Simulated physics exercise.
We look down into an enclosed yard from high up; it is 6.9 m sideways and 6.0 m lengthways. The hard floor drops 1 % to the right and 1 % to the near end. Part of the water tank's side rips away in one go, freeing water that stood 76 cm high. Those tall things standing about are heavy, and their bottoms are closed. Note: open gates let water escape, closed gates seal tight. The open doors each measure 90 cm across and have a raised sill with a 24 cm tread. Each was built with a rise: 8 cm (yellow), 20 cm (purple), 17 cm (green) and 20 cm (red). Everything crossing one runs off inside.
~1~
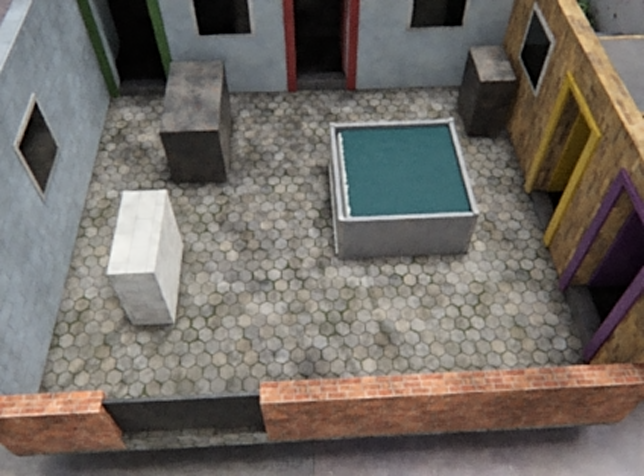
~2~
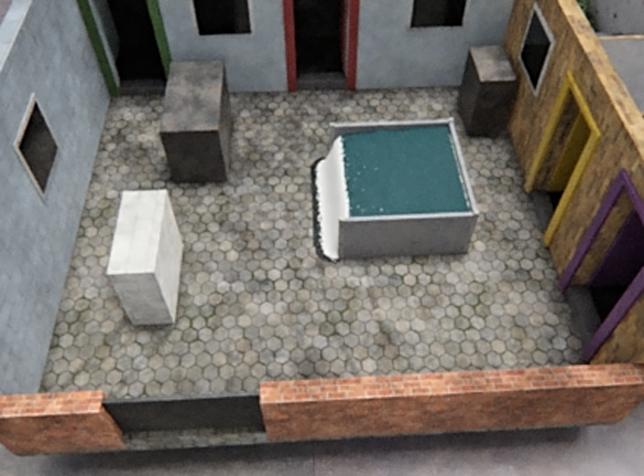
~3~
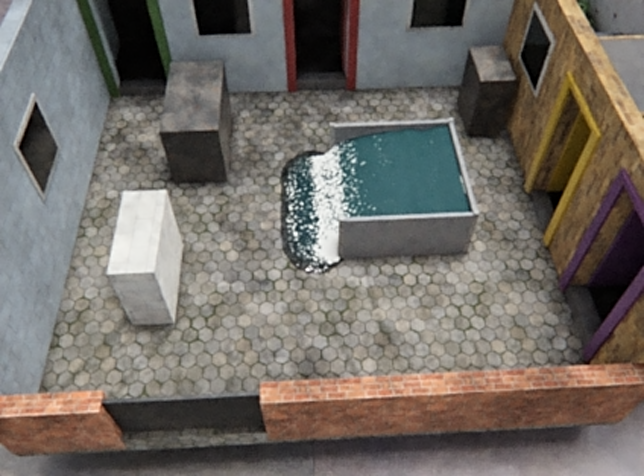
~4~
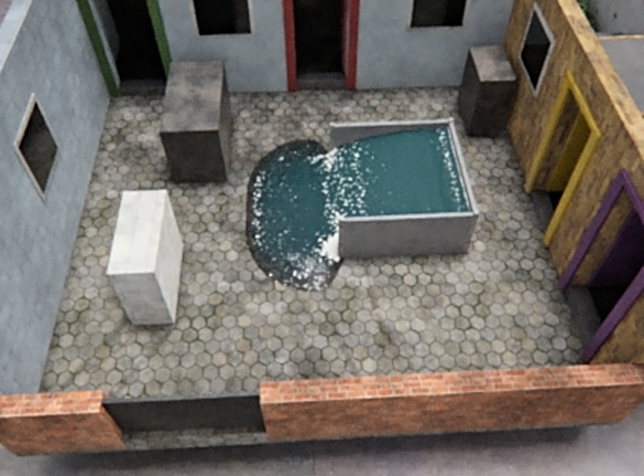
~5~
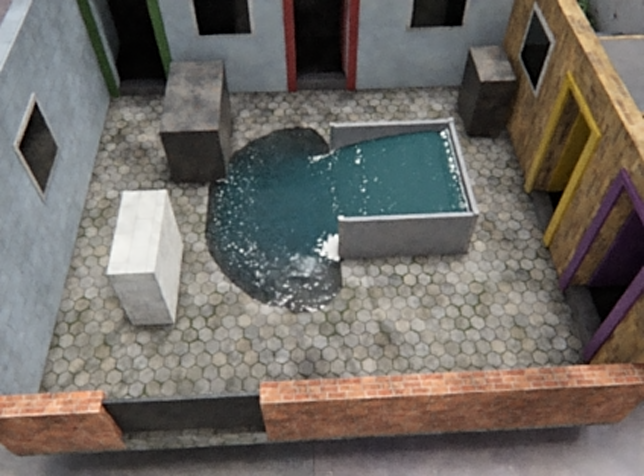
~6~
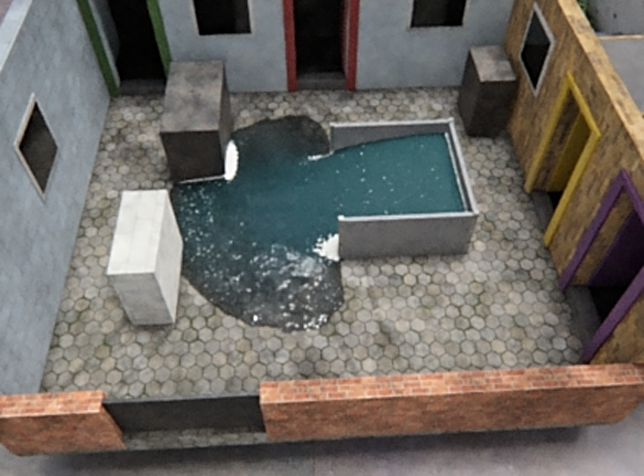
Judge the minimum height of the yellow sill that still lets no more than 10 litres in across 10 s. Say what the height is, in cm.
My estimate is 9.5 cm.
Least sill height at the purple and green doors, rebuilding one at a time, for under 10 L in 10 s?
You'd want about 12.0 centimetres at purple and about 18 centimetres at green.
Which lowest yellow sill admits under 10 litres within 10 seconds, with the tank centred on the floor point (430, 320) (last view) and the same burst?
Minimum: Approx. 9.0 cm.
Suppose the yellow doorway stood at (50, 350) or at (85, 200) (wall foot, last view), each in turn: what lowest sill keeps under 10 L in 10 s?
13.5 and 32 cm.
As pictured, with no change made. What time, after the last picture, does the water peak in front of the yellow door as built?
The depth peaks at about 8.5 seconds.
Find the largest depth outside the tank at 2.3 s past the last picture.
36 cm.
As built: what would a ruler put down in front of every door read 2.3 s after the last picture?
In cm - yellow: 0, purple: 0, green: 20, red: 8.
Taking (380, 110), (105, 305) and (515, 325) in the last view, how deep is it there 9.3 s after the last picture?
Some 4, 4 and 13 cm.
Then, 0.7 s after the last picture water covers 30 % of the floor, deepest (38 cm) near (187, 248); it has not reached the yellow door.
Then, 2.3 s after the last picture water covers 60 % of the floor, deepest (36 cm) near (78, 422); it has not reached the yellow door.
Then, 9.3 s after the last picture water covers 95 % of the floor, deepest (16 cm) near (554, 398); 13 cm at the yellow door, 19 litres in over its 8 cm sill.
At the yellow door as built, the water peaked near 14 cm, 8.7 s after the last picture.
With a sill of 8 cm, 19 litres would have come in within the 10 s; with 11 cm, 4 litres. So under 10 litres takes about 9.5 cm.
